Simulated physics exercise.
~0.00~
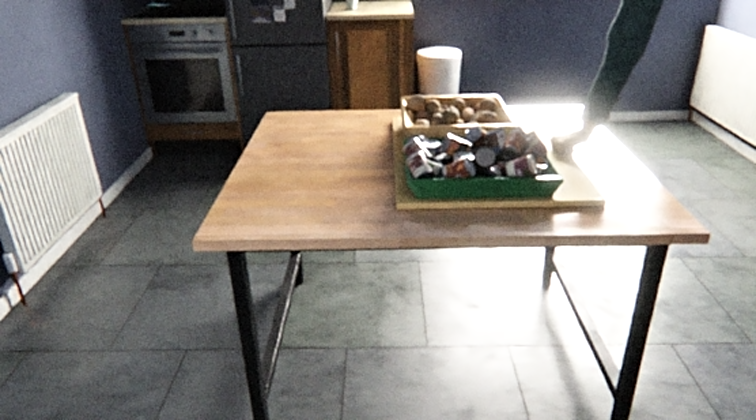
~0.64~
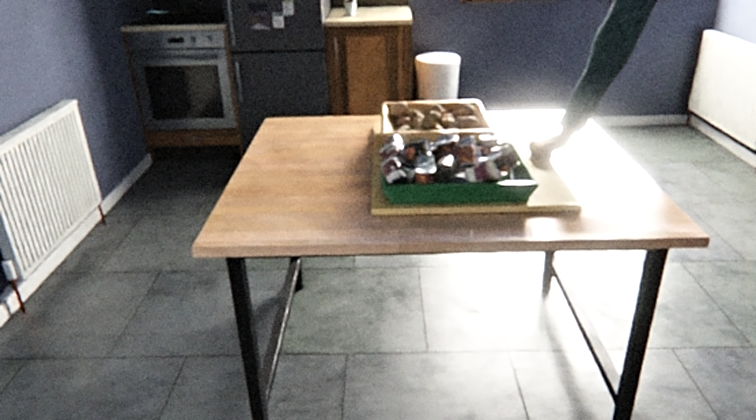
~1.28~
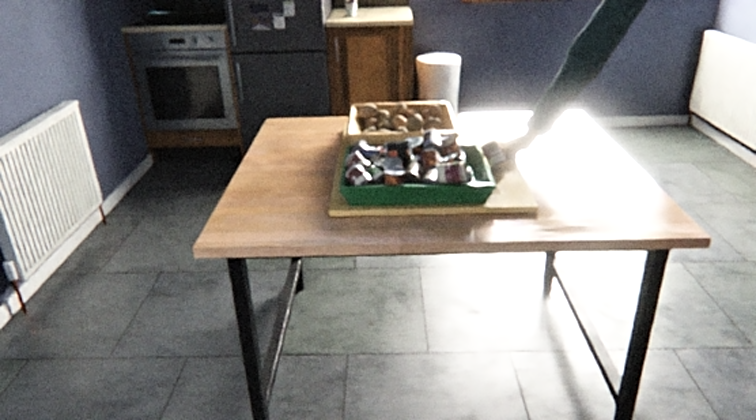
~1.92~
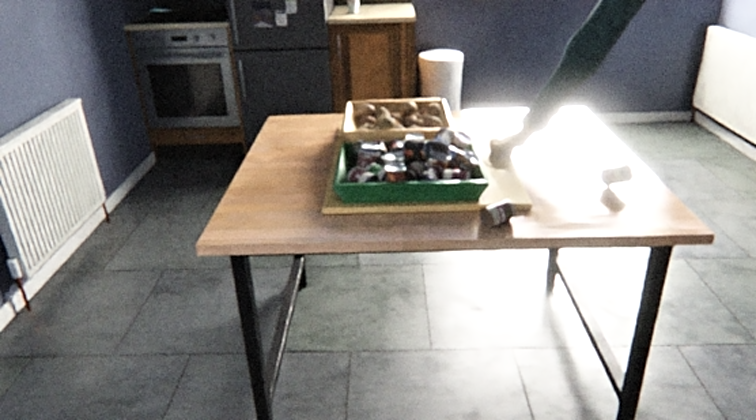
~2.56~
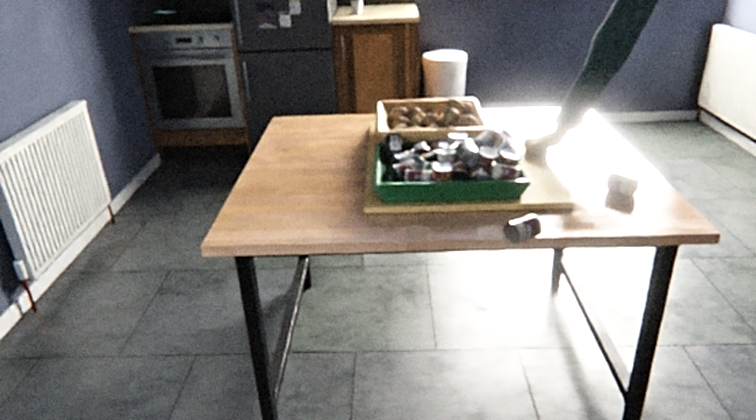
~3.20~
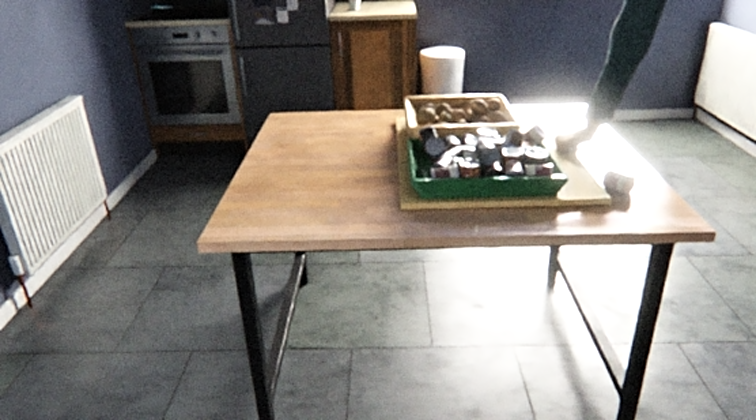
Green box of small tins and wooden box sliding left and back on a table by hand, a couple of tins spilling out.
